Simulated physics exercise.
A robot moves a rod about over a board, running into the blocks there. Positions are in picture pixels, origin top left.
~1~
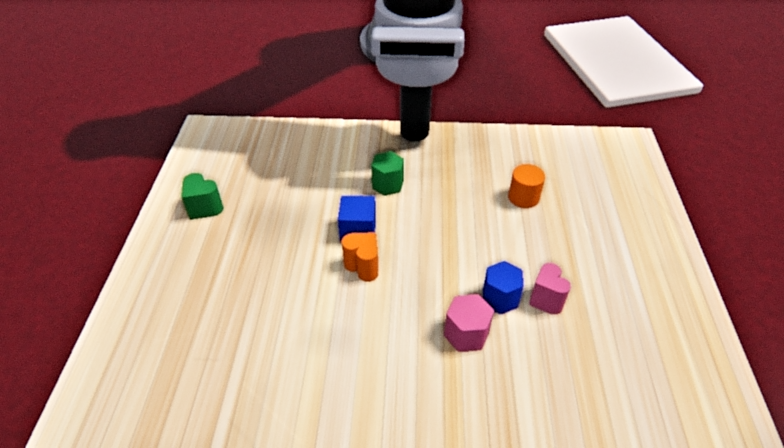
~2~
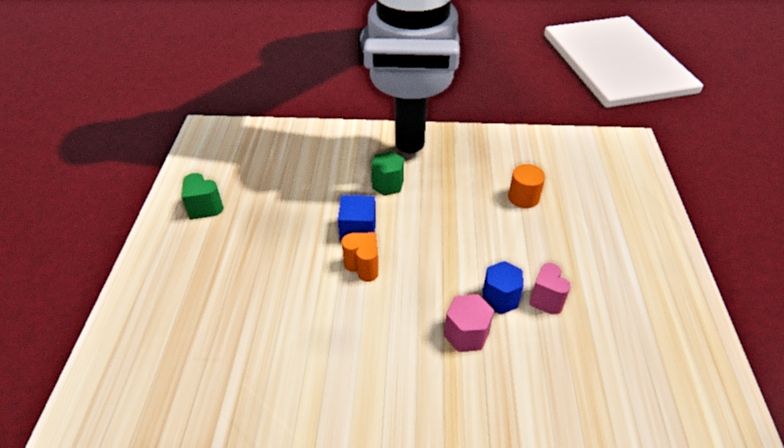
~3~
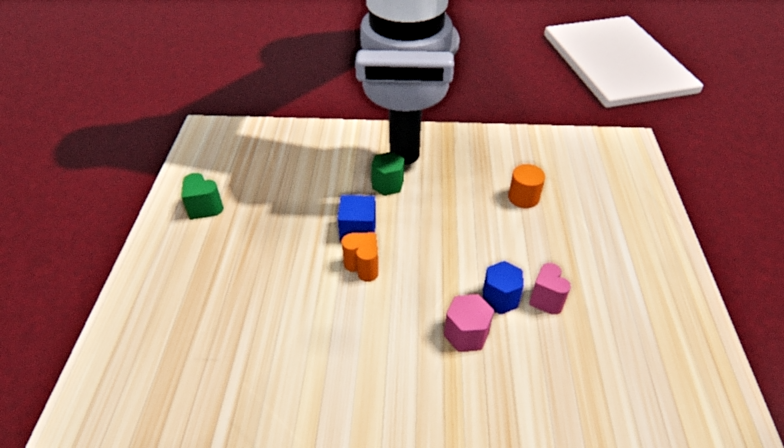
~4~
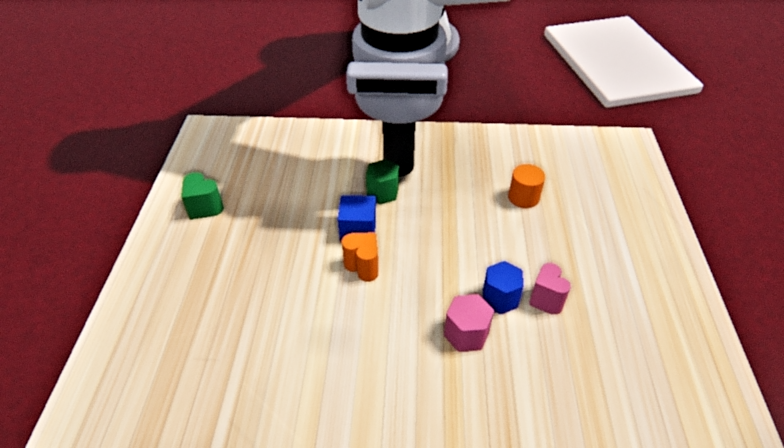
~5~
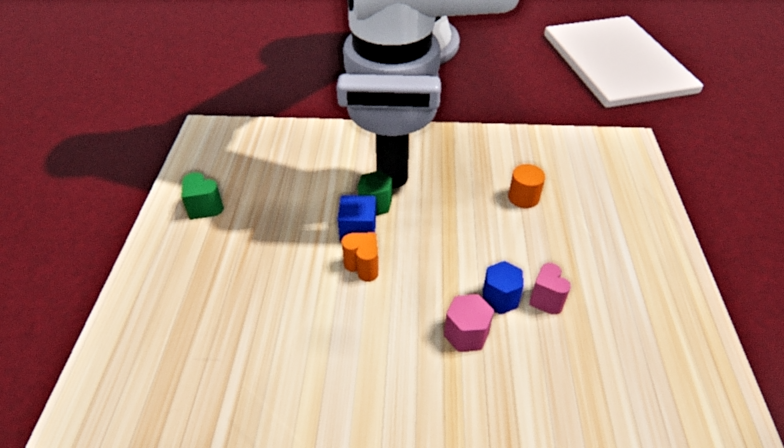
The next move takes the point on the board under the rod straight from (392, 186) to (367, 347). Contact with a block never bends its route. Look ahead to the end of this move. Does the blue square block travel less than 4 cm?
That would be a no.
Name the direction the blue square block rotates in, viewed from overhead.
The sense of turning is clockwise.
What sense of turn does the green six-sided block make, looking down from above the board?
From the top: Clockwise.
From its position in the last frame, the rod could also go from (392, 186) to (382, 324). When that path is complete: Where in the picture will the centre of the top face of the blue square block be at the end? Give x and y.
Final place: (312, 238).
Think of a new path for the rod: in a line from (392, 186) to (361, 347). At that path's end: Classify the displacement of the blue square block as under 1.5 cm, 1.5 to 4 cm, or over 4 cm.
Long, over 4 cm.
What follows on the original path. One third of the way, rod (386, 224); blue square block (325, 237), turned 55° clockwise; orange heart-shaped block (358, 252), turned 30° anticlockwise; green six-sided block (357, 225), turned 20° clockwise.
Two thirds of the way, rod (377, 277); blue square block (305, 242), turned 80° clockwise; orange heart-shaped block (342, 277), turned 50° anticlockwise; green six-sided block (343, 240), turned 50° clockwise.
At the end, rod (367, 340); blue square block (305, 242), turned 80° clockwise; orange heart-shaped block (334, 288); green six-sided block (343, 240), turned 50° clockwise; pink six-sided block in place.
